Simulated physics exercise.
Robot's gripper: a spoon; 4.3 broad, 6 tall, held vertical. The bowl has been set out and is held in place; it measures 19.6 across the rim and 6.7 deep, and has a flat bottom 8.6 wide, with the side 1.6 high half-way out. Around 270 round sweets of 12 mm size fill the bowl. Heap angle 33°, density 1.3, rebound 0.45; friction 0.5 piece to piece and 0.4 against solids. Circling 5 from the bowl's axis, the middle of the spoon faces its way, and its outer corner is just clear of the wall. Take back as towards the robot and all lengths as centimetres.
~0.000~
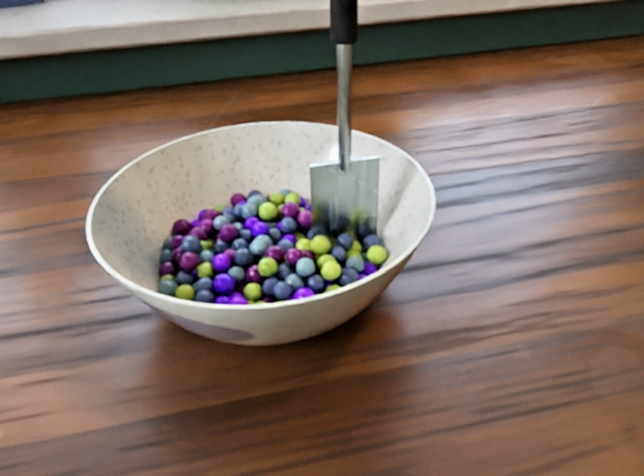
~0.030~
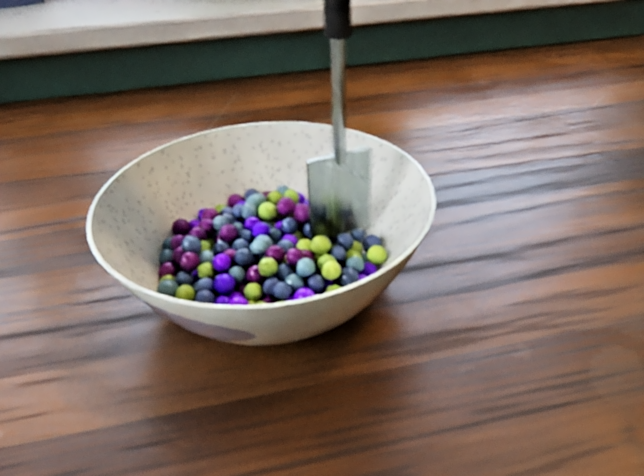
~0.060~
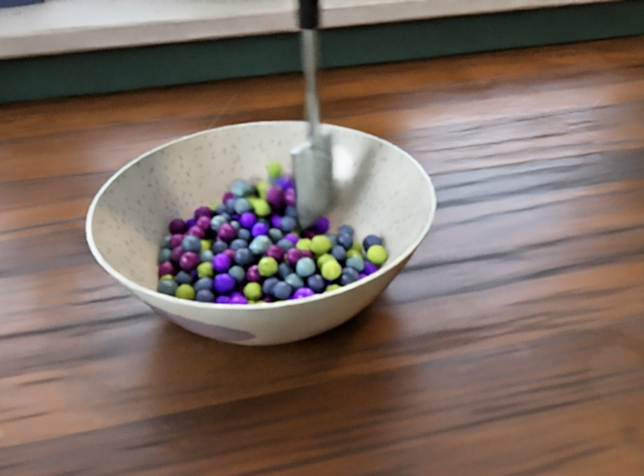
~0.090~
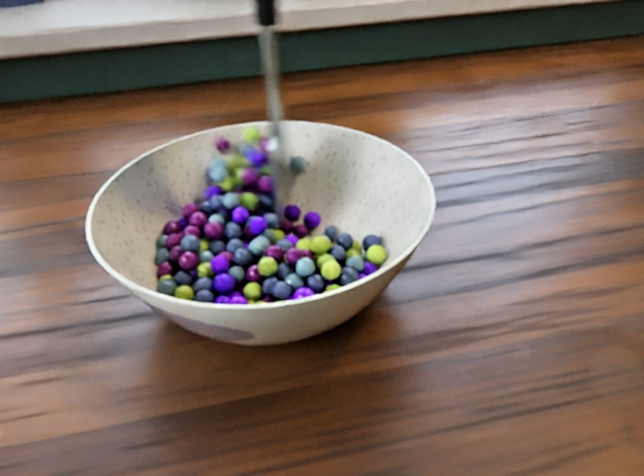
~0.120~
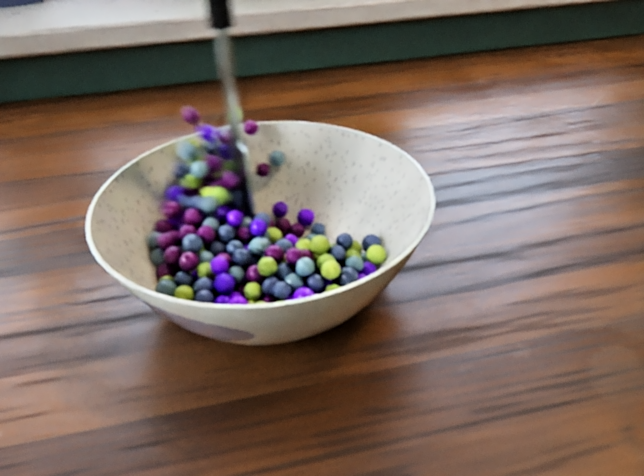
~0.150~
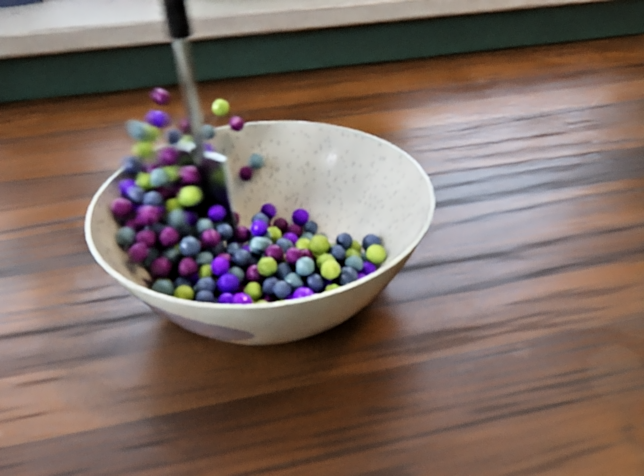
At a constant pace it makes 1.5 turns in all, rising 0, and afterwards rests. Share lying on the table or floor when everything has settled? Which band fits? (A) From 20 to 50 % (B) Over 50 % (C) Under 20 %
(A) From 20 to 50 %.
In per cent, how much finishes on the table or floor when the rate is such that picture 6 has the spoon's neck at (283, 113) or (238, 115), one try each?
Close to 5 and 25 in a hundred.
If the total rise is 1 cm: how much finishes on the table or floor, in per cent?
Around 30 %.
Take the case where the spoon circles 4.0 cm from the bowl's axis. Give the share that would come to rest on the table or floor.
In that case some 30 %.
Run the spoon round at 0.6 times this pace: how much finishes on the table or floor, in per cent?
It would come to around 15 percent.
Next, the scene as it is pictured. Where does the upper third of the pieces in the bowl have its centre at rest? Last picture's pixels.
It is centred near (241, 288).
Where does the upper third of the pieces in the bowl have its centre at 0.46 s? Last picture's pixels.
Around (263, 162).
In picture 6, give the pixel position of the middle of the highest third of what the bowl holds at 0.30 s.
Look near (335, 264) for its middle.
After 0.30 s, 287° round, highest piece 10 above the table; 232 in the bowl, 7 on the table or floor, 31 in flight or on the tool.
After 0.46 s, 82° round, highest piece 10 above the table; 199 in the bowl, 54 on the table or floor, 17 in flight or on the tool.
After 0.74 s, 180° round, highest piece 7 above the table; 180 in the bowl, 89 on the table or floor, 1 in flight or on the tool.
After 1.44 s, 180° round, highest piece 5 above the table; 180 in the bowl, 90 on the table or floor.
At rest, 180 in the bowl, 90 on the table or floor. That is 33 % on the table or floor.
